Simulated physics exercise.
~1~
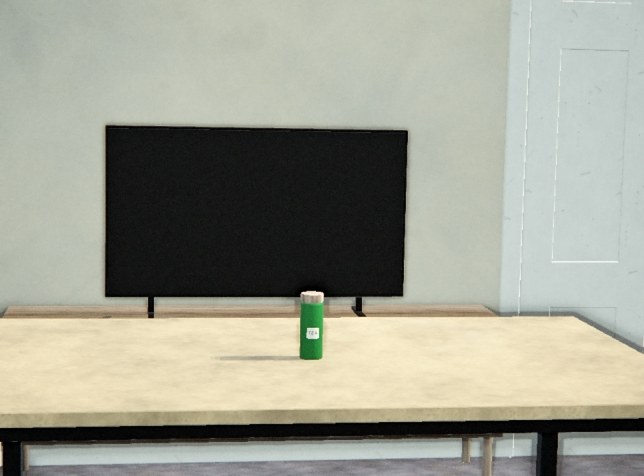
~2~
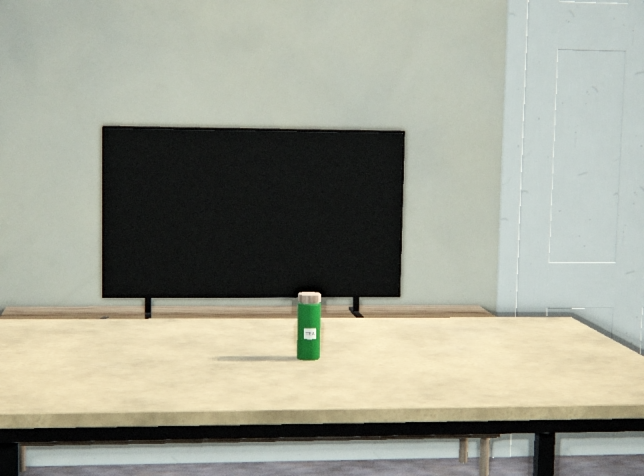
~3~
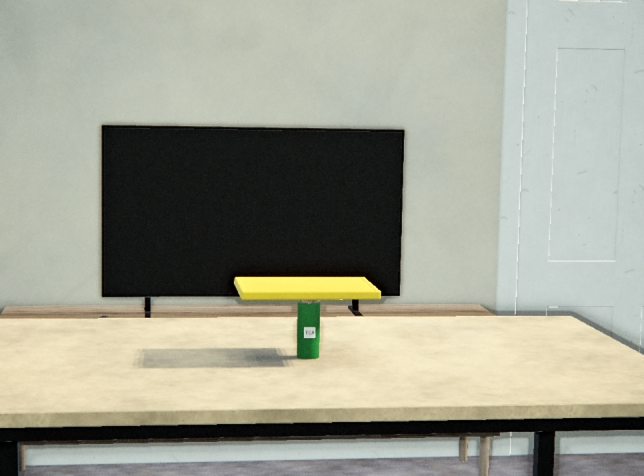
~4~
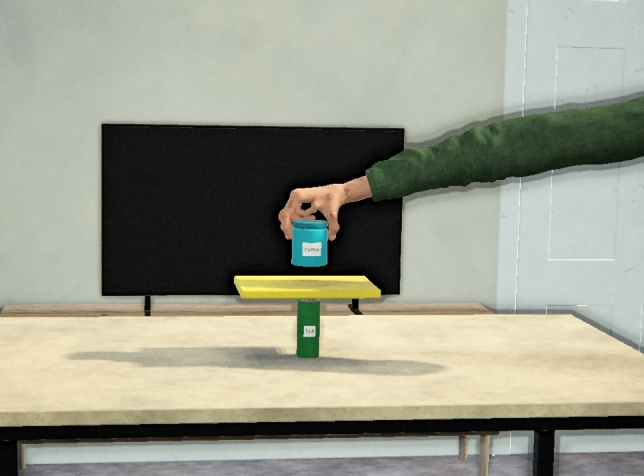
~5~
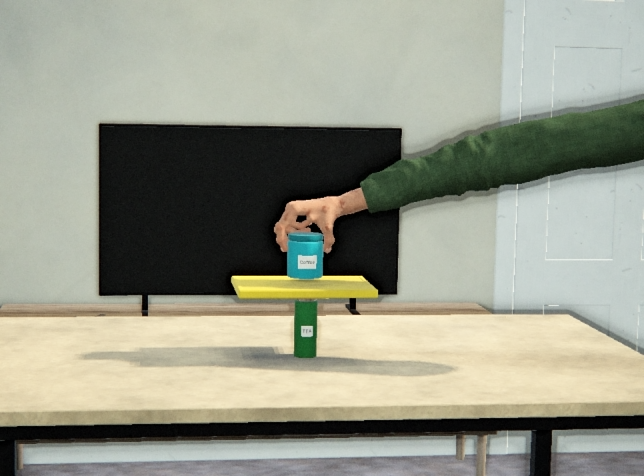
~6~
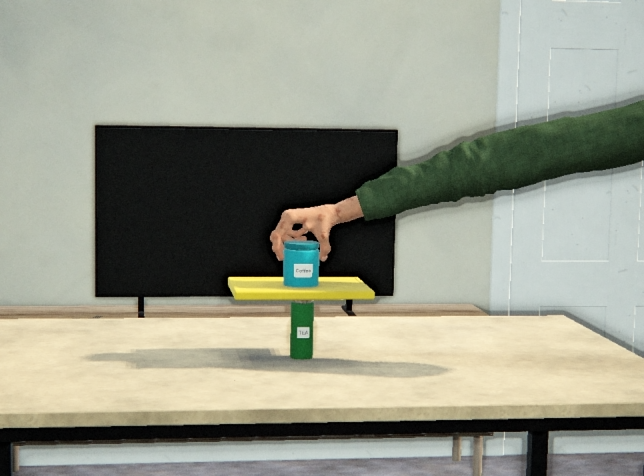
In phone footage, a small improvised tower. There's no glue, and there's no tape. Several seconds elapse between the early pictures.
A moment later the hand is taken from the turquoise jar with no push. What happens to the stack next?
It will most likely stay balanced.
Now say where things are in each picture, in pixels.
The last thing is not in view yet; green shaker (312, 326), in the first frame.
The last thing is not in view yet; green shaker (309, 326), in the second frame.
The last thing is not in view yet; green shaker (308, 325), in the third frame.
Still above its spot; turquoise jar (310, 243); green shaker (308, 324), in the fourth frame.
Still above its spot; turquoise jar (305, 255); green shaker (306, 324), in the fifth frame.
In place under the hand; turquoise jar (301, 264); green shaker (302, 325), in the sixth frame.
Then, 0.20 s later than the last frame, all is still.
Then, 0.60 s later than the last frame, turquoise jar resting near (301, 264).
When it is over, all 3 as before. End places, in pixels of the last picture, turquoise jar near (301, 264). The stack holds.
